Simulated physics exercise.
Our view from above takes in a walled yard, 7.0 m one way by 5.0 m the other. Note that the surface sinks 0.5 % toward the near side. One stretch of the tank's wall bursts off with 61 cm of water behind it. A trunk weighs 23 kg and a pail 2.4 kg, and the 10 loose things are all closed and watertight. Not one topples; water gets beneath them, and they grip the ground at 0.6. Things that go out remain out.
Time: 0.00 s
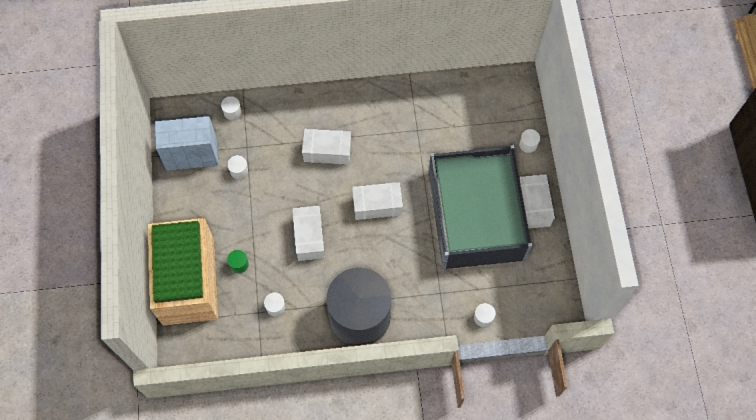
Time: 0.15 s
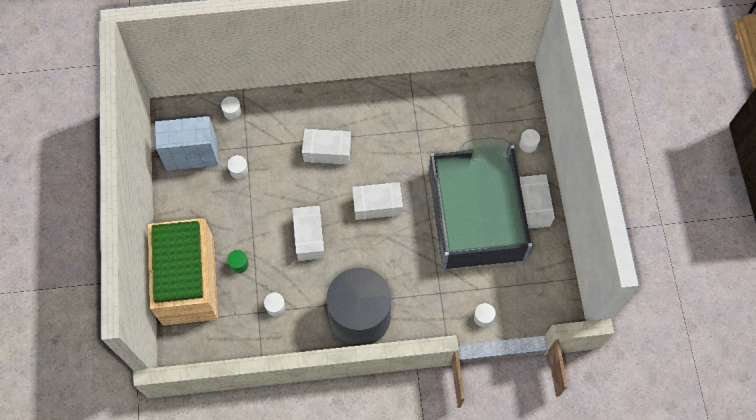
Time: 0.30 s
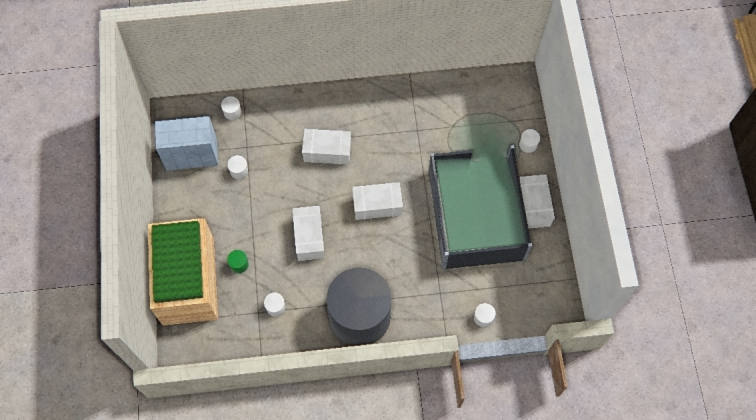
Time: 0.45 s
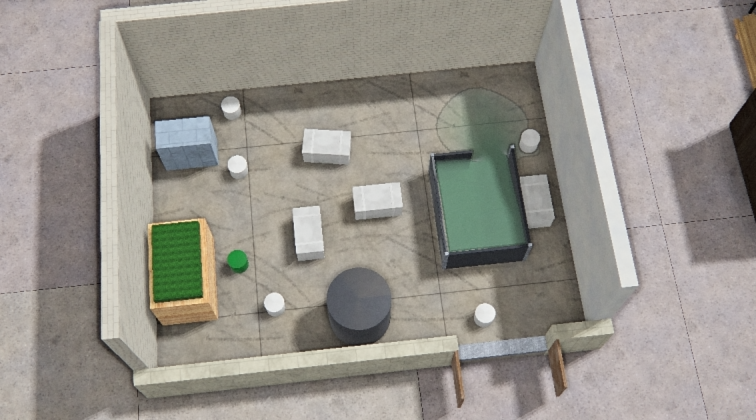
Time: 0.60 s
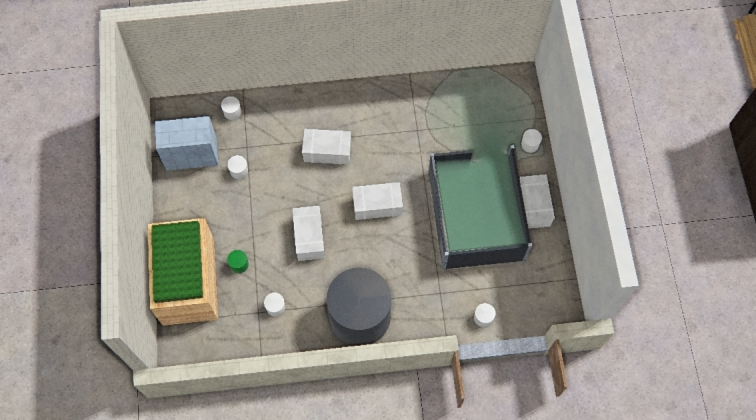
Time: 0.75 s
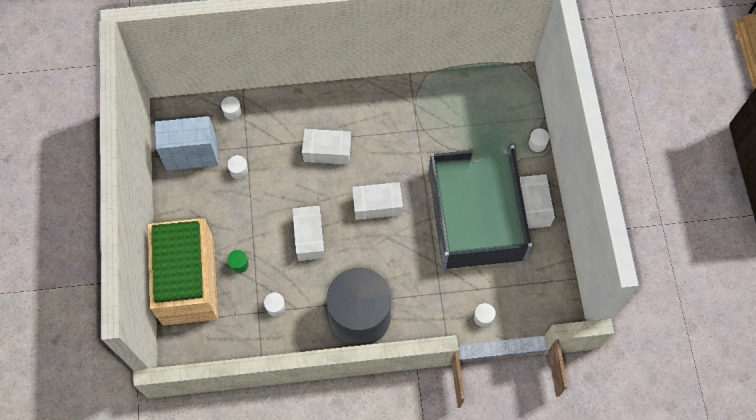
A dark-framed tank of green water stands at the right of a walled yard with a stone floor, seen from high above by a still camera. White blocks and small white cylinders are scattered about, with a pale blue block and green-topped wooden box at left and a dark grey drum near the front. The tank's far side opens, water spreads toward the back wall, and the white cylinder beside it shifts slightly right.
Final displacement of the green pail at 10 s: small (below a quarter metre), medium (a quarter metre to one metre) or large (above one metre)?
Medium.
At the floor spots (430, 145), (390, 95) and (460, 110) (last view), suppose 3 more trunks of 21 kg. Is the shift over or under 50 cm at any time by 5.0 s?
One by one: Below the mark, beyond the mark, beyond the mark.
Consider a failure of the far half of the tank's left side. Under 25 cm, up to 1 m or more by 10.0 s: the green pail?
The green pail is swept away.
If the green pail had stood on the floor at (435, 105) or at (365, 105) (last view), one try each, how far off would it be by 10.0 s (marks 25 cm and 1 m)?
Taken in turn, it is carried a long way and then is carried a long way.
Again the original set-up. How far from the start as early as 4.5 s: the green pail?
It has shifted about 0 cm.
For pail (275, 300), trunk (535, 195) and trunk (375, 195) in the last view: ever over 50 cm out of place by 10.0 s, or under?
Within, beyond, within.
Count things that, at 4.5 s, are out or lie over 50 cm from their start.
I count 1.
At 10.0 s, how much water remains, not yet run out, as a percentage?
Around 96 % of the water.
After 2.0 s the green pail is near (237, 259), 0.0 m from its start, aground; 0 of 10 are out; 0 afloat.
After 4.5 s the green pail is near (237, 259), 0.0 m from its start, aground; 0 of 10 are out; 2 afloat.
After 7.0 s the green pail is near (237, 259), 0.0 m from its start, aground; 0 of 10 are out; 2 afloat.
After 10.0 s the green pail is near (244, 288), 0.5 m from its start, aground; 0 of 10 are out; 2 afloat.
